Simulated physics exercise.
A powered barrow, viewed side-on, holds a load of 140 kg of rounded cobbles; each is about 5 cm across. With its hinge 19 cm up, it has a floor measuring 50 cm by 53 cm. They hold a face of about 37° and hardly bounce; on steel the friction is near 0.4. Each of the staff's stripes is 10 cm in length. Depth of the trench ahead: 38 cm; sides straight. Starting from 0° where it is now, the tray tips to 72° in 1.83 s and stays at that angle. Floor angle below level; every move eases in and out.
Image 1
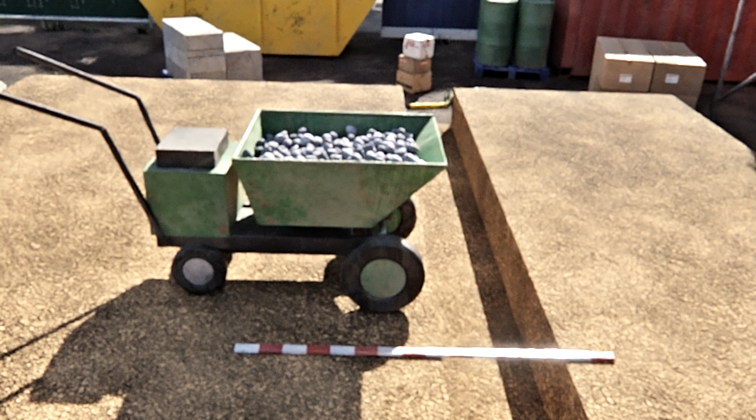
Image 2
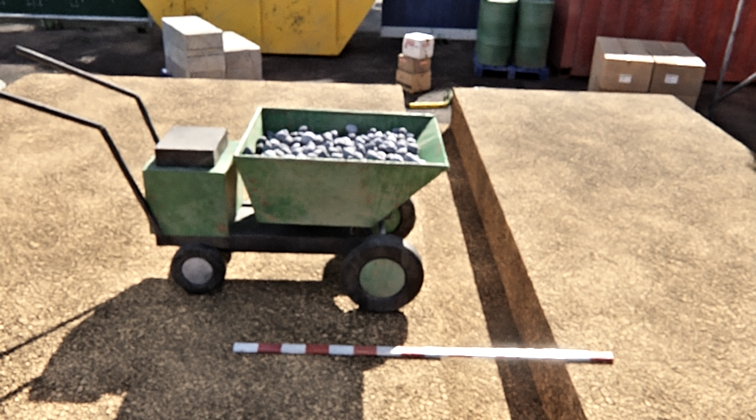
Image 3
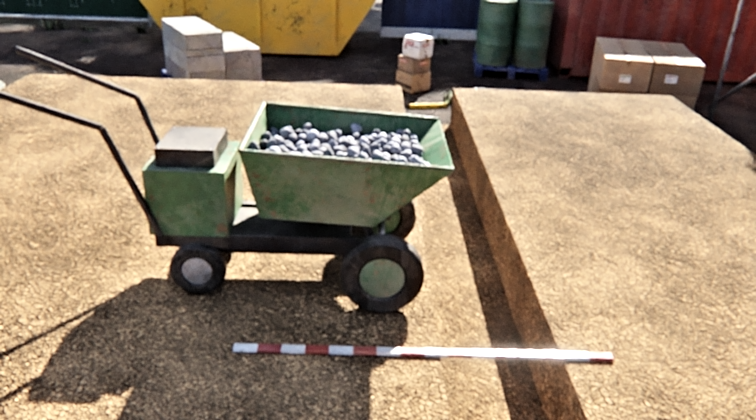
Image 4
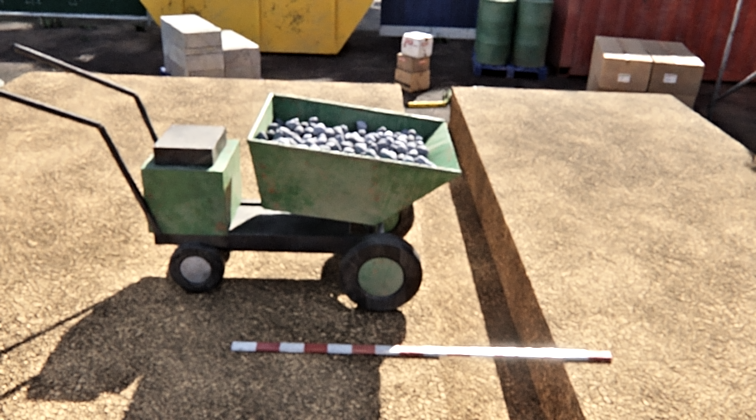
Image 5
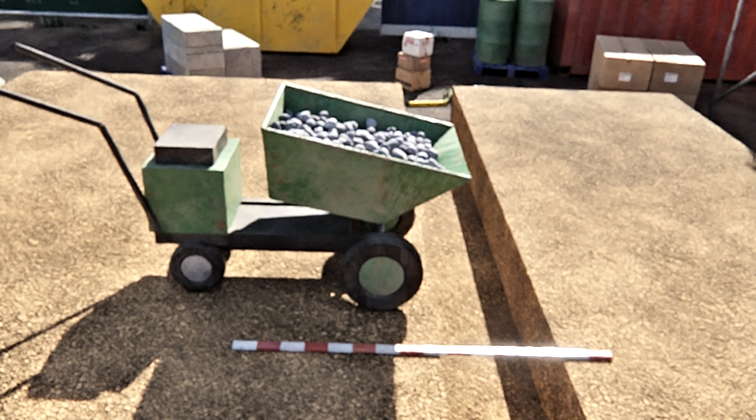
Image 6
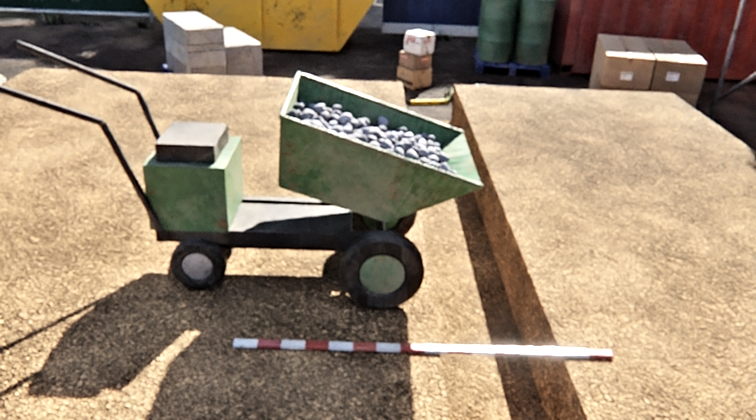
To begin with, a green wheeled barrow heaped with rounded grey stones sits level beside a trench, a red-and-white striped staff lying in front. Its tray starts tilting slowly, the rear rising and the lip reaching rightward, then steepens further while the stones stay inside and the wheels stay put.
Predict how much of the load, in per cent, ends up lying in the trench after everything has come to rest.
Roughly 60 per cent of it.
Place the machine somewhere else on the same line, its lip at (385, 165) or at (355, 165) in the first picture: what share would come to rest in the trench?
Result: Close to 100 then close to 100 per cent.
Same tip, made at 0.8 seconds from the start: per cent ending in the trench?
Expected share: Around 50%.
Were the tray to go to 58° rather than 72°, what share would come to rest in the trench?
Some 55% would finish there.
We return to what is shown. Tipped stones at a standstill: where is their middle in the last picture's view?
The tipped stones centre close to (514, 318).
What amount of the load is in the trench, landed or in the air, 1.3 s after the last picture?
At that moment: Approx. 30 %.
Then, 0.8 s after the last picture the floor is at 61°, 99 % in the tray, 1 % in the trench; the foremost stones are at (528, 247).
Then, 1.3 s after the last picture the floor is at 72°, 40 % in the tray, 30 % in the trench, 31 % past the trench; the foremost stones are at (641, 287).
Then, 1.7 s after the last picture the floor is at 72°, 12 % in the tray, 46 % in the trench, 42 % past the trench; the foremost stones are at (696, 286).
Then, 3.6 s after the last picture the floor is at 72°, 0 % in the tray, 60 % in the trench, 40 % past the trench; the foremost stones are at (718, 286).
